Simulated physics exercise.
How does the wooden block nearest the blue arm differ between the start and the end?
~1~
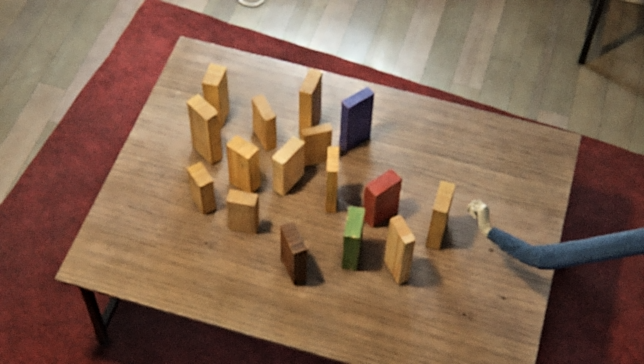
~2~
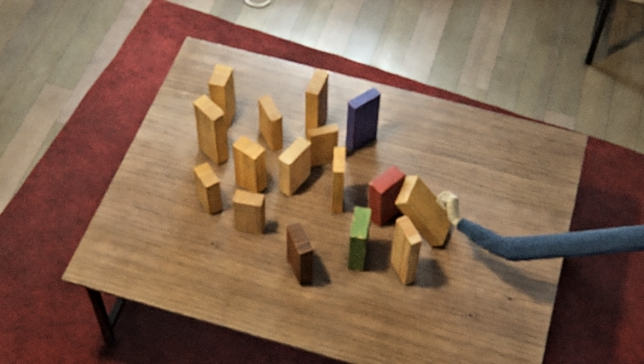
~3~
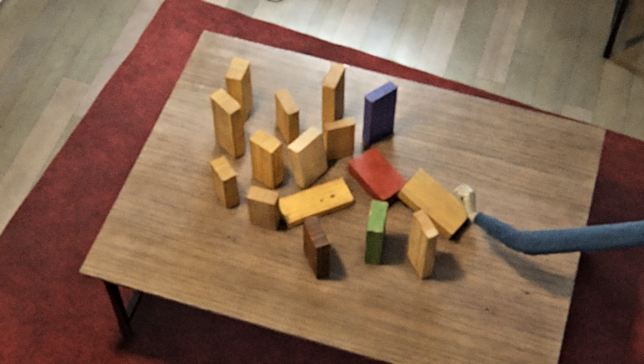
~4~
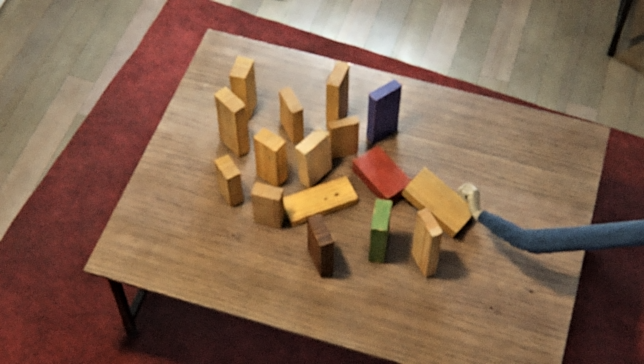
At the start it stands upright beside the arm, and by the end it has been pushed over to the left and lies on its side.
